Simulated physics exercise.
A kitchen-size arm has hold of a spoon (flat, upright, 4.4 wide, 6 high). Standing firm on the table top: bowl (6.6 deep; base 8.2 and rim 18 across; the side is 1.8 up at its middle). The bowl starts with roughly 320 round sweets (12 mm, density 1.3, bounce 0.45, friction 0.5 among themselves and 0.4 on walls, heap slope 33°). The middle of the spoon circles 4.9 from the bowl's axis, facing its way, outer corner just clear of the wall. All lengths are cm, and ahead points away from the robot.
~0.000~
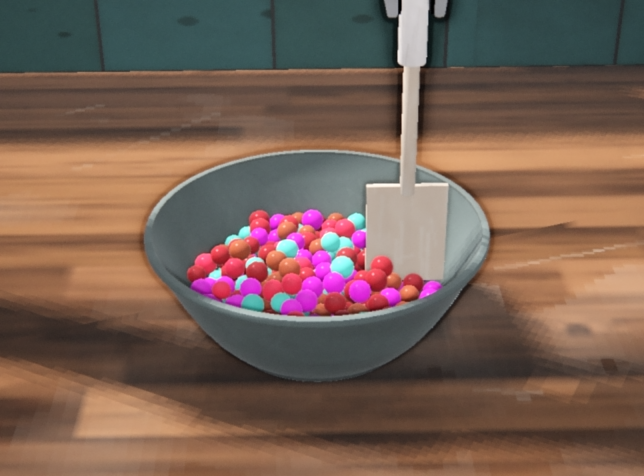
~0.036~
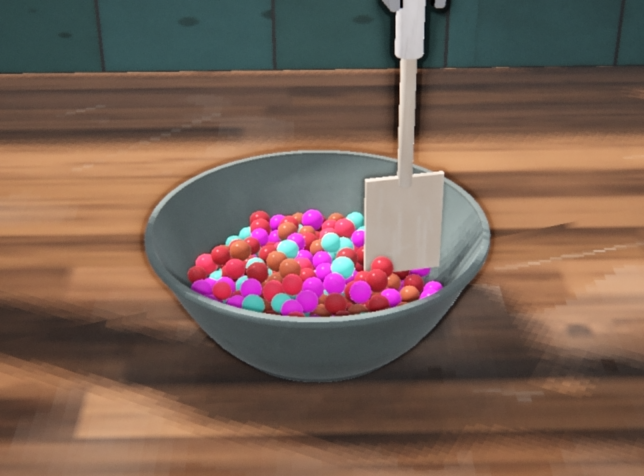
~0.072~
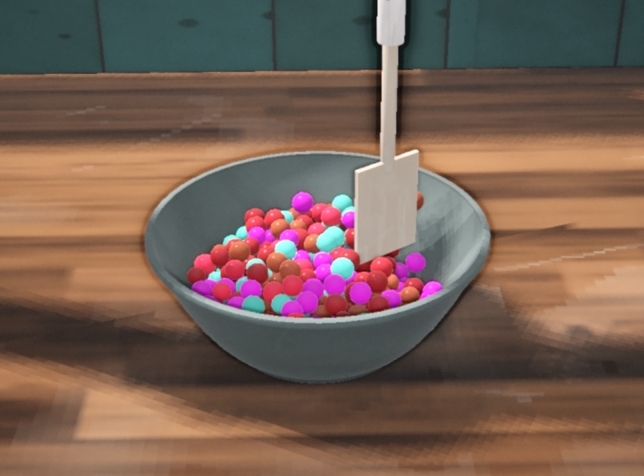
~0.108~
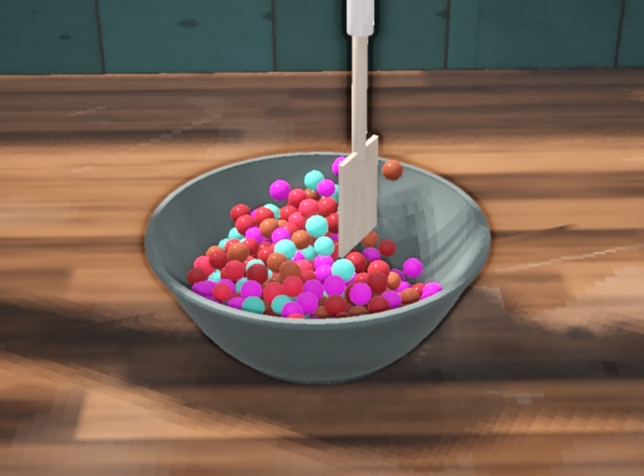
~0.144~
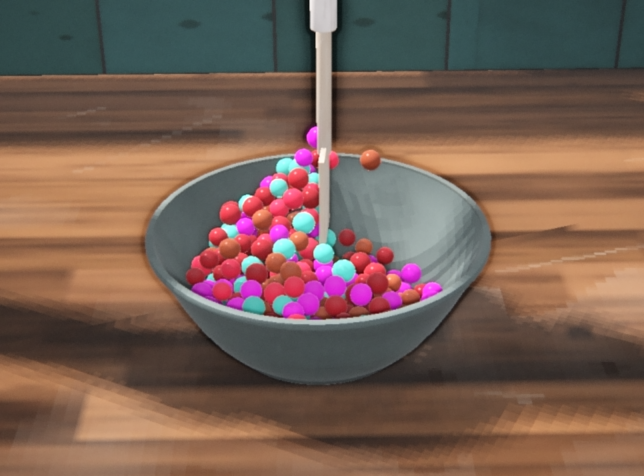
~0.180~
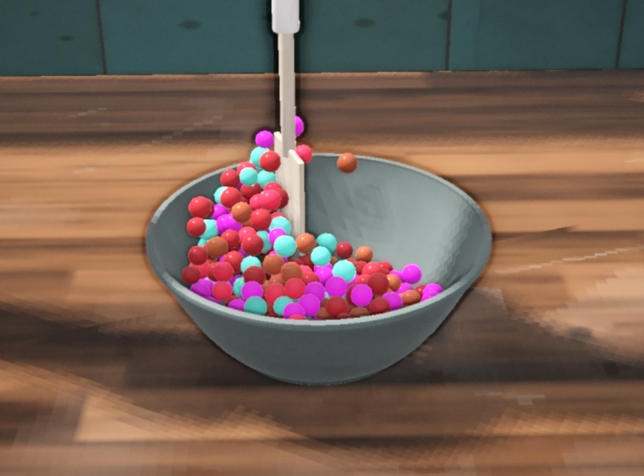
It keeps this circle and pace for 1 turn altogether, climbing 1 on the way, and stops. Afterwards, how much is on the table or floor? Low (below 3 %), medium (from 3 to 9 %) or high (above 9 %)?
On the table or floor the share is high, above 9 %.
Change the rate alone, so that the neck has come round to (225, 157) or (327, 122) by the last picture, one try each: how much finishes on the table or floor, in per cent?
About 25 and 10 per cent.
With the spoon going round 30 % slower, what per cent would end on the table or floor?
In that case some 5 per cent.
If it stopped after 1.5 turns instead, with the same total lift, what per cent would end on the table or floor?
It would be near 20 per cent.
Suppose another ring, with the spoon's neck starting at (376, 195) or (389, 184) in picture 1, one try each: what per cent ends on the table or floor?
About 10 and 15 per cent.
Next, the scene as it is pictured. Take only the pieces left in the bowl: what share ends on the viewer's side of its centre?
Roughly 45 per cent.
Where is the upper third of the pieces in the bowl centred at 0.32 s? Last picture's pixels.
Near (257, 295).
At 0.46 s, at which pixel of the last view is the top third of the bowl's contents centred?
At about (392, 295).
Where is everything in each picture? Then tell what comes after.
Spoon neck at (409, 160), 0° round; upper third of the load around (307, 268), from x 195 to 435, top at y 220; 316 in the bowl, in the first picture.
Spoon neck at (406, 152), 11° round; upper third of the load around (307, 269), from x 195 to 435, top at y 220, in the second picture.
Spoon neck at (388, 137), 36° round; upper third of the load around (307, 263), from x 195 to 435, top at y 200, in the third picture.
Spoon neck at (359, 126), 60° round; upper third of the load around (301, 257), from x 195 to 435, top at y 170, in the fourth picture.
Spoon neck at (324, 121), 85° round; upper third of the load around (293, 248), from x 195 to 435, top at y 140, in the fifth picture.
Spoon neck at (288, 123), 109° round; upper third of the load around (268, 244), from x 190 to 435, top at y 125; 315 in the bowl, 1 in flight or on the tool, in the sixth picture.
After 0.32 s, 204° round, highest piece 9 above the table; 304 in the bowl, 3 on the table or floor, 9 in flight or on the tool.
After 0.46 s, 299° round, highest piece 10 above the table; 286 in the bowl, 19 on the table or floor, 11 in flight or on the tool.
After 0.73 s, 0° round, highest piece 5 above the table; 273 in the bowl, 43 on the table or floor.
After 1.43 s, 0° round, highest piece 5 above the table; 273 in the bowl, 43 on the table or floor.
At rest, 273 in the bowl, 43 on the table or floor. That is 14 % on the table or floor.
